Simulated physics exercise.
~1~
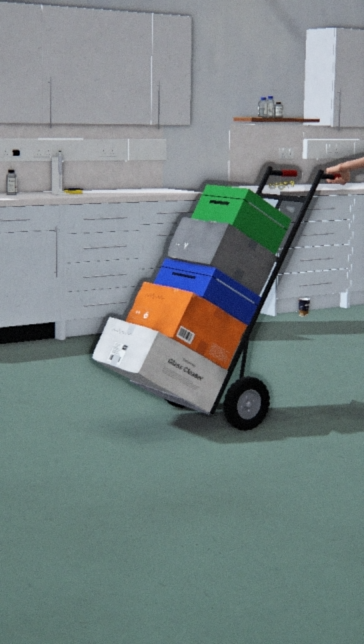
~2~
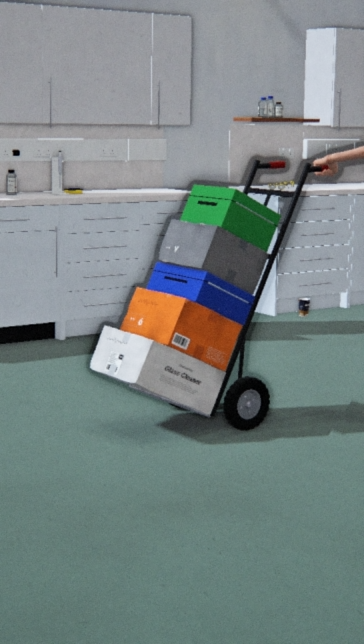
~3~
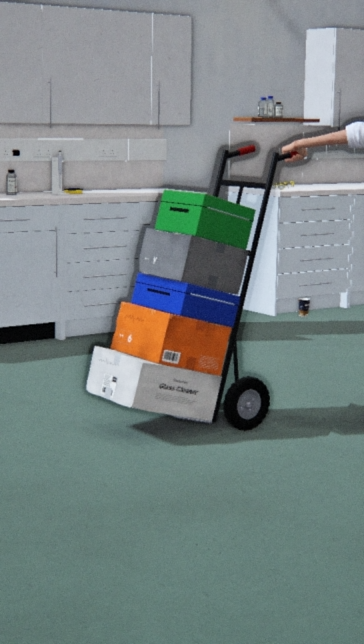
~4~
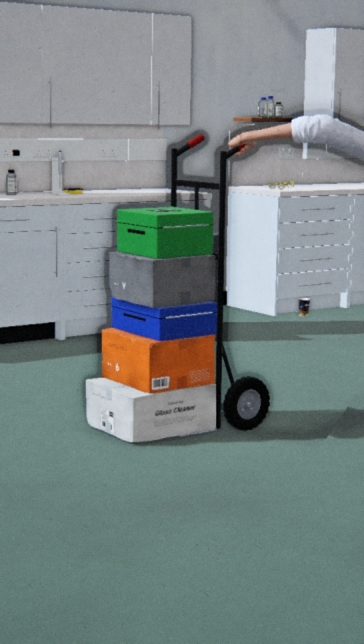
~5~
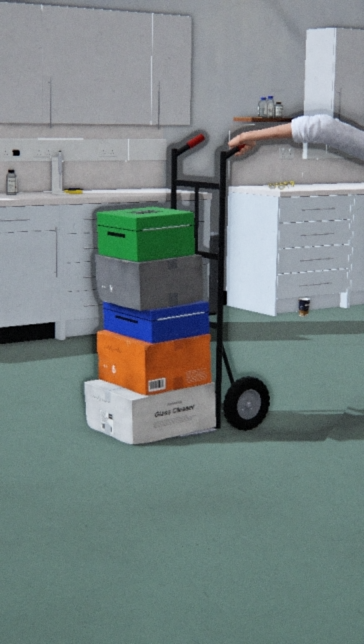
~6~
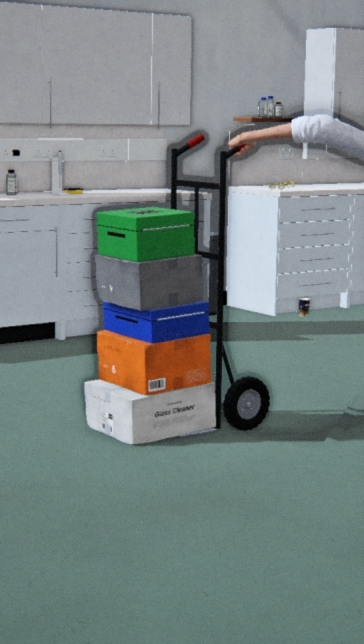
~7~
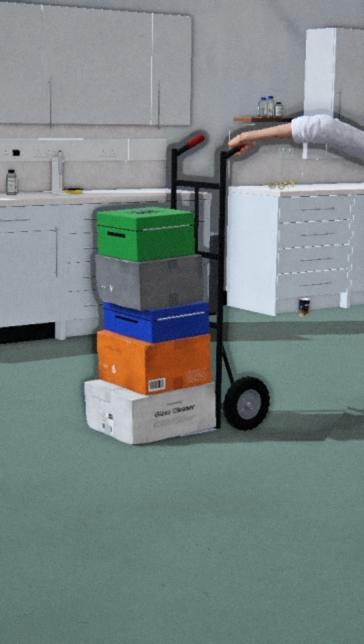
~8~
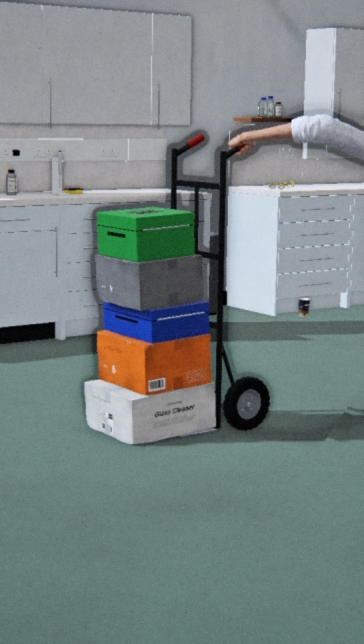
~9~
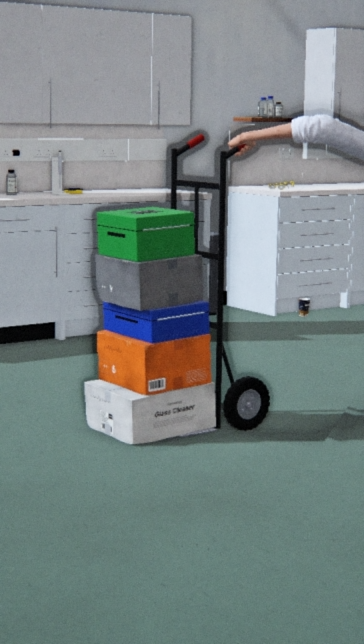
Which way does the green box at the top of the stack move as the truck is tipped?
The green box moves to the left as the truck swings upright.
In a kitchen, a hand tips a loaded two-wheeled truck upright, and its boxes stay stacked.
